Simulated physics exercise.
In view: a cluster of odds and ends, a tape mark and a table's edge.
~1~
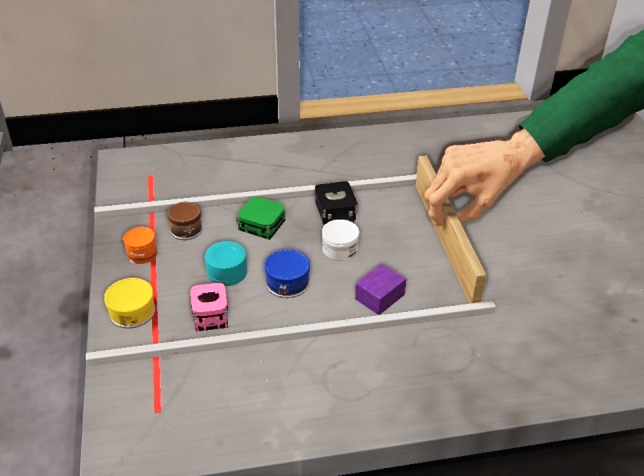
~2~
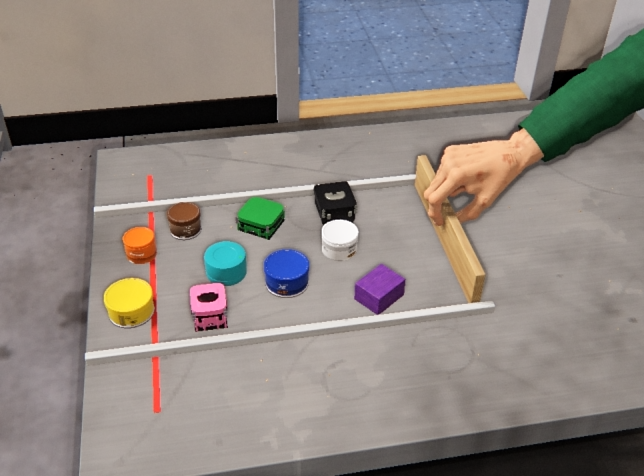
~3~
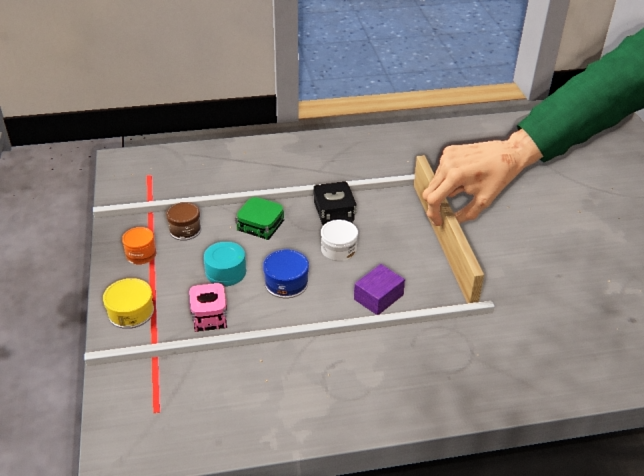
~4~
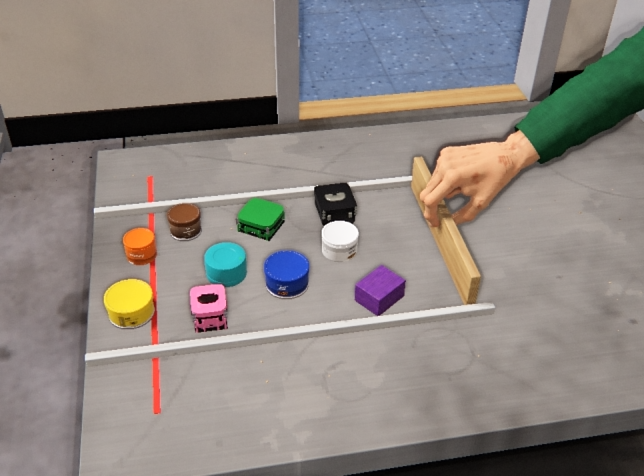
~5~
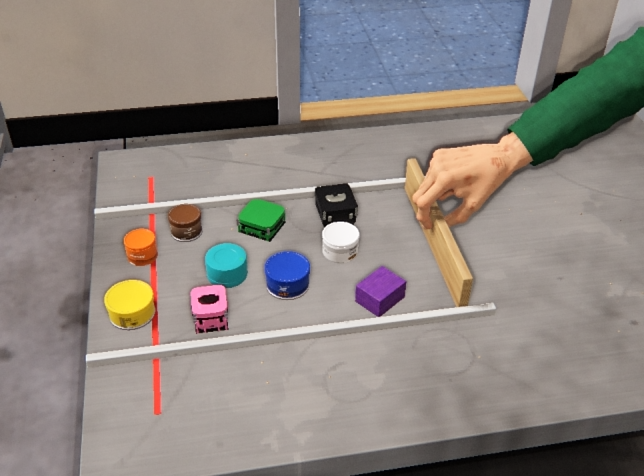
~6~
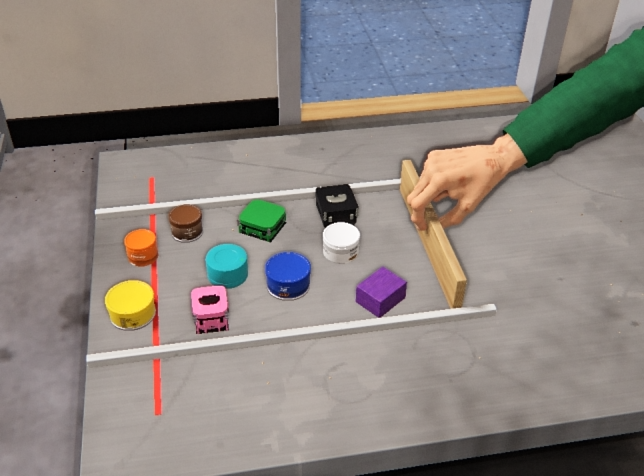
At the start, a hand in a green sleeve holds a wooden board upright at the right of a group of colourful pots and blocks, between two pale rails on a grey table. The hand then slides the board slightly left, while the objects stay in place around the red line.
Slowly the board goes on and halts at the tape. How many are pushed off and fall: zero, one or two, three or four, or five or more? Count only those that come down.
The number that fall off is three or four.
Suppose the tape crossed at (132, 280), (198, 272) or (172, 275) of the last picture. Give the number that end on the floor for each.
It would be 6, 0 and 3.
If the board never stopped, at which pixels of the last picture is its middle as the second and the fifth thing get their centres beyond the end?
First at (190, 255), next at (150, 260).
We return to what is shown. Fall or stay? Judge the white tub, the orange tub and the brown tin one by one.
The white tub remains up; the orange tub falls; the brown tin drops off.
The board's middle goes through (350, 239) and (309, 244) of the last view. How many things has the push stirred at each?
By then 3, and 4.
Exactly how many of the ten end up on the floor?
Exactly 3.
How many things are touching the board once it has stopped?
The number is 4.
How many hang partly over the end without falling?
That would be 3.
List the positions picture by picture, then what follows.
In the first frame, yellow pot (131, 303); orange tub (141, 246); brown tin (185, 221); board (447, 226); tape (154, 275).
In the second frame, orange tub (140, 246); purple block (380, 289).
In the third frame, brown tin (184, 221); pink case (209, 307).
In the fourth frame, yellow pot (130, 304); green case (261, 220).
In the fifth frame, orange tub (141, 247); black case (336, 206).
In the sixth frame, yellow pot (131, 305); orange tub (142, 248); brown tin (186, 223); board (430, 230); tape (154, 277).
Soon after, none off yet; yellow pot at rest near (131, 305); orange tub at rest near (142, 248); brown tin at rest near (186, 223).
After that, none off yet; yellow pot at rest near (131, 305); orange tub at rest near (141, 249); brown tin displaced about its own width near (142, 228).
In the end, the number that fall off is three or four; gone, brown tin, orange tub and yellow pot.
